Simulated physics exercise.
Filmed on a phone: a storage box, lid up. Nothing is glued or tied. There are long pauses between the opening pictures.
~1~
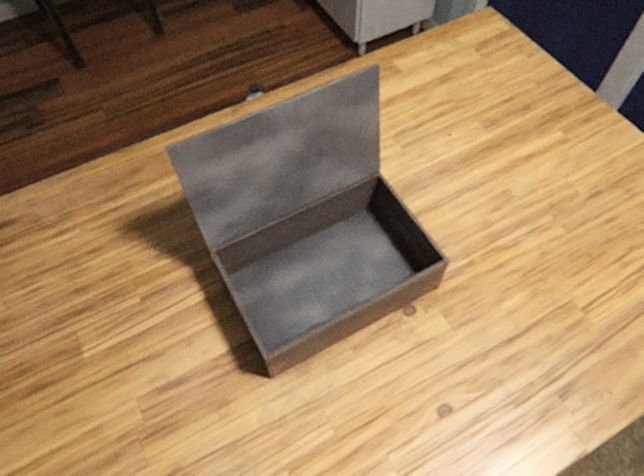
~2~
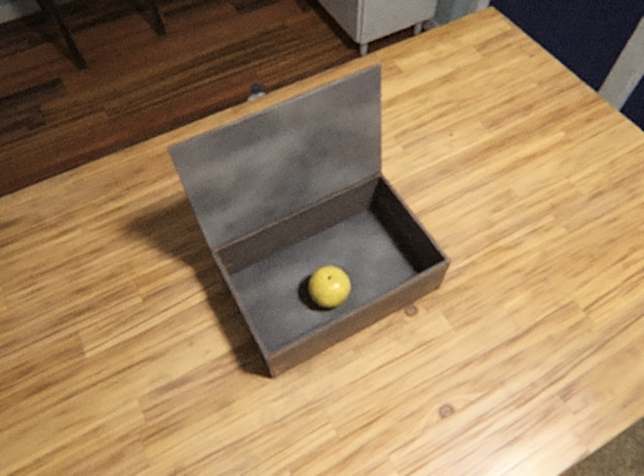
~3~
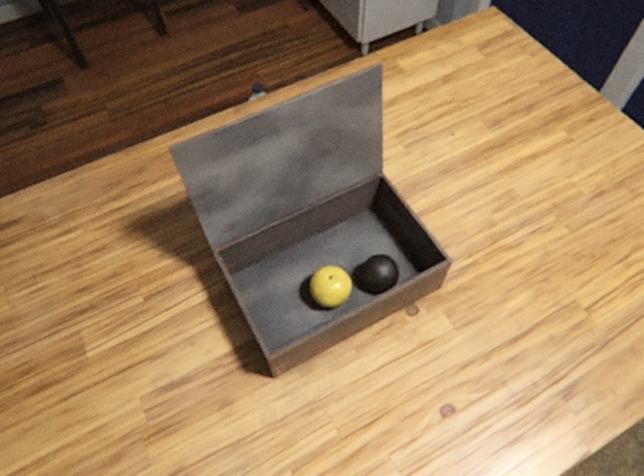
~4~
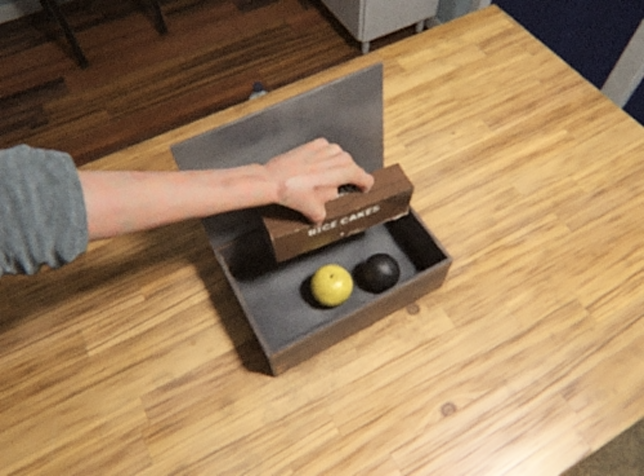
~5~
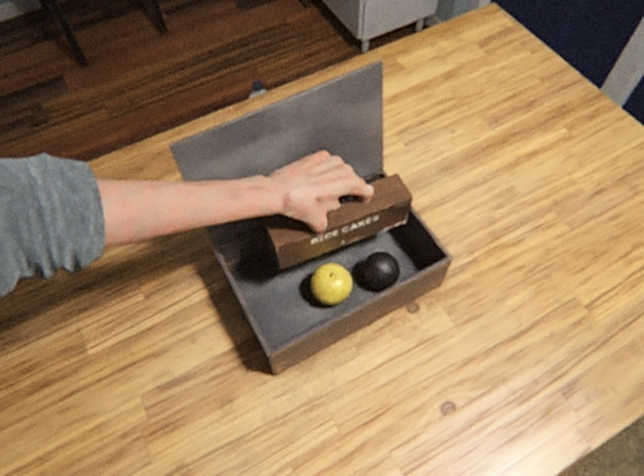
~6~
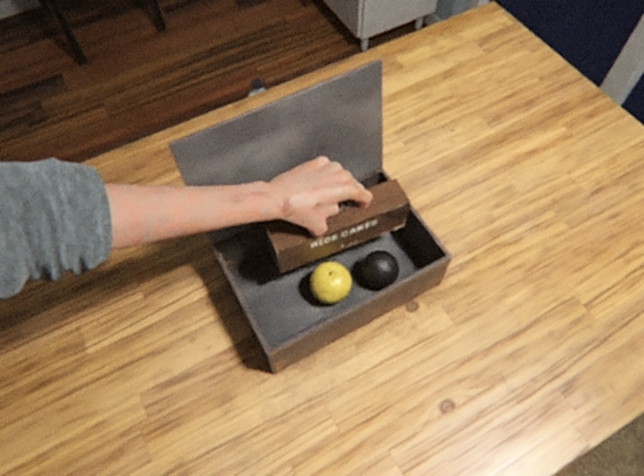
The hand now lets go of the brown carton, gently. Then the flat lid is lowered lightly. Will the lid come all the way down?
As it turns out, it sits on the rim.
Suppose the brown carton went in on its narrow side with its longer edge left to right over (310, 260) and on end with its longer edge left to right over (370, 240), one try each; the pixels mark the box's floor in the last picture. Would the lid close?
First, it closes; second, it stays ajar.
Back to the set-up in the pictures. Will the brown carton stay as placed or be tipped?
The brown carton keeps its pose.
Then, 0.90 s on from there, lid starting down; brown carton shifted a little near (332, 243); yellow apple shifted a little.
Then, 1.60 s on from there, lid 59° above the rim; brown carton shifted a little near (332, 243); yellow apple shifted a little.
Then, 2.10 s on from there, lid 21° above the rim; brown carton shifted a little near (332, 243); yellow apple shifted a little.
In the end, lid shut; moved from the start, brown carton; the other 2 unmoved. At the end, from the last picture's camera, brown carton near (332, 243).
